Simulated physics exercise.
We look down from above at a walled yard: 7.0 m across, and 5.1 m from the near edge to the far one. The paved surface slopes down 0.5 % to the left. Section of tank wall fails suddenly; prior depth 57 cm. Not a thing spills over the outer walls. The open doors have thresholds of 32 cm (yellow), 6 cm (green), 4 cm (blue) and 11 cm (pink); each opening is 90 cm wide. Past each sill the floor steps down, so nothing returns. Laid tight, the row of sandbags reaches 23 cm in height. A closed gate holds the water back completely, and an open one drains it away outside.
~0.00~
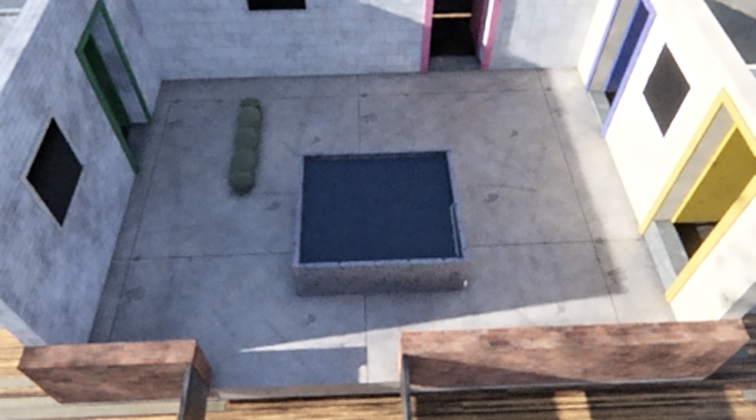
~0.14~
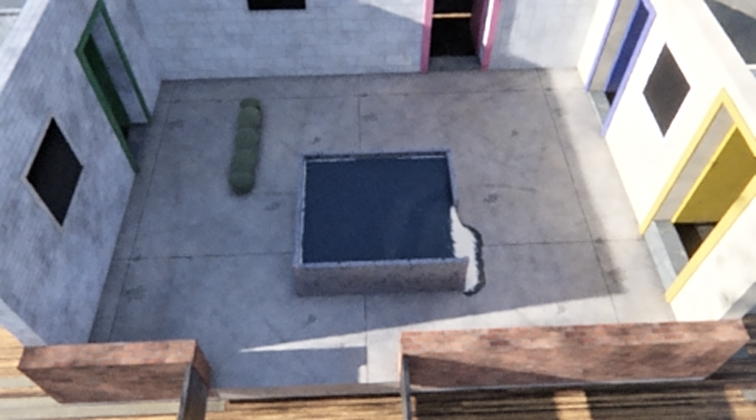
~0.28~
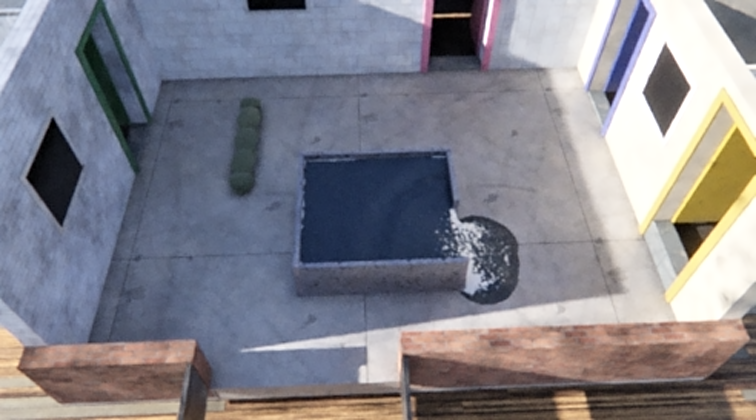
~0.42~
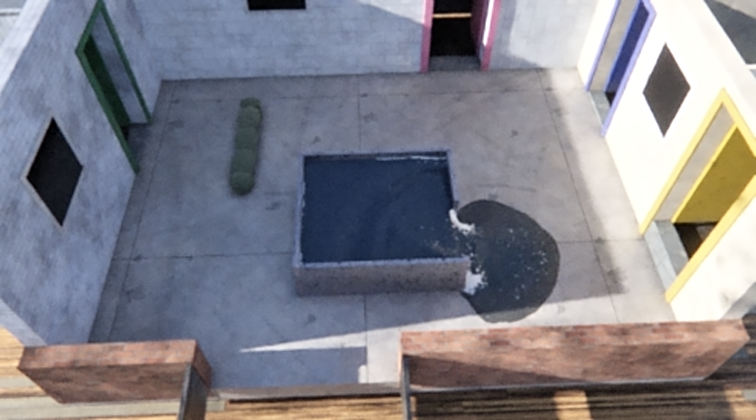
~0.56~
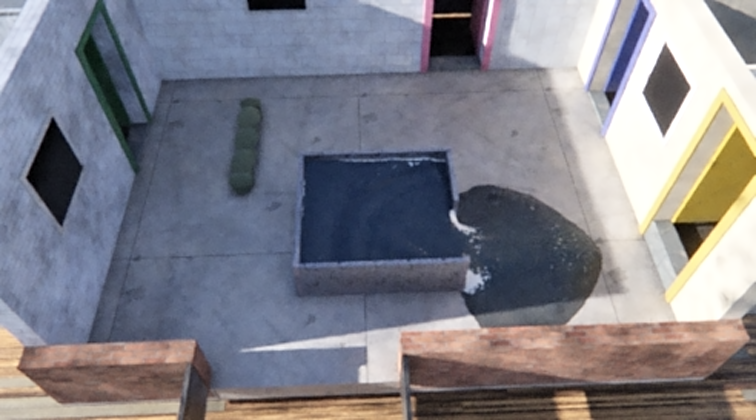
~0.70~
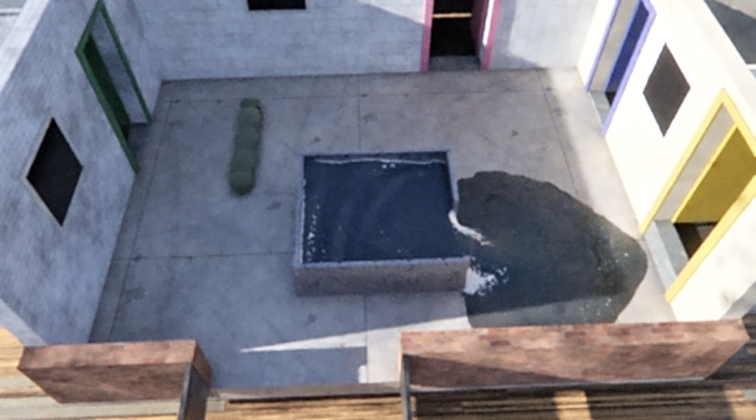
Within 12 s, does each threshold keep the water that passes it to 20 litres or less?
Yellow door: The total remains smaller than the cap; green door: The total remains smaller than the cap; blue door: The total grows larger than the cap; pink door: The total remains smaller than the cap.
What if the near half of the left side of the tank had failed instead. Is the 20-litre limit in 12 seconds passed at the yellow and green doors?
At yellow the amount is beneath the mark, while at green it is higher than the mark.
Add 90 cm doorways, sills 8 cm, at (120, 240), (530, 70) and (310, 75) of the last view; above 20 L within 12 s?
Less, more, less.
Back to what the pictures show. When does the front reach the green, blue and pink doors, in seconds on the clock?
The green door is reached at 7.5 s, blue at 1.8 s, pink at 3.4 s.
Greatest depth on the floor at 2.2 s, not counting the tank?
Max depth: About 32 centimetres.
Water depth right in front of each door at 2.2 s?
Centimetres: Yellow 27 / green 0 / blue 5 / pink 0.
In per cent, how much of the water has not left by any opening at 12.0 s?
Around 92 per cent of the water.
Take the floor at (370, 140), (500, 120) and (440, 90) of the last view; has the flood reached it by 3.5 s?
Listed in sequence, the spots are bone dry, drenched and bone dry.
After 1.4 s water covers 20 % of the floor and is deepest (40 cm) near (680, 348); yellow door 25 cm at the sill, 0 L in, green door not reached, blue door not reached, pink door not reached.
After 2.2 s water covers 20 % of the floor and is deepest (32 cm) near (634, 350); yellow door 27 cm at the sill, 0 L in, green door not reached, blue door 5 cm at the sill, 0 L in, pink door not reached.
After 3.5 s water covers 30 % of the floor and is deepest (20 cm) near (565, 272); yellow door 17 cm at the sill, 0 L in, green door not reached, blue door 6 cm at the sill, 2 L in, pink door 3 cm at the sill, 0 L in.
After 7.0 s water covers 70 % of the floor and is deepest (12 cm) near (530, 107); yellow door 11 cm at the sill, 0 L in, green door not reached, blue door 9 cm at the sill, 22 L in, pink door 9 cm at the sill, 1 L in.
After 12.0 s water covers 95 % of the floor and is deepest (10 cm) near (163, 81); yellow door 5 cm at the sill, 0 L in, green door 5 cm at the sill, 0 L in, blue door 6 cm at the sill, 61 L in, pink door 5 cm at the sill, 1 L in.
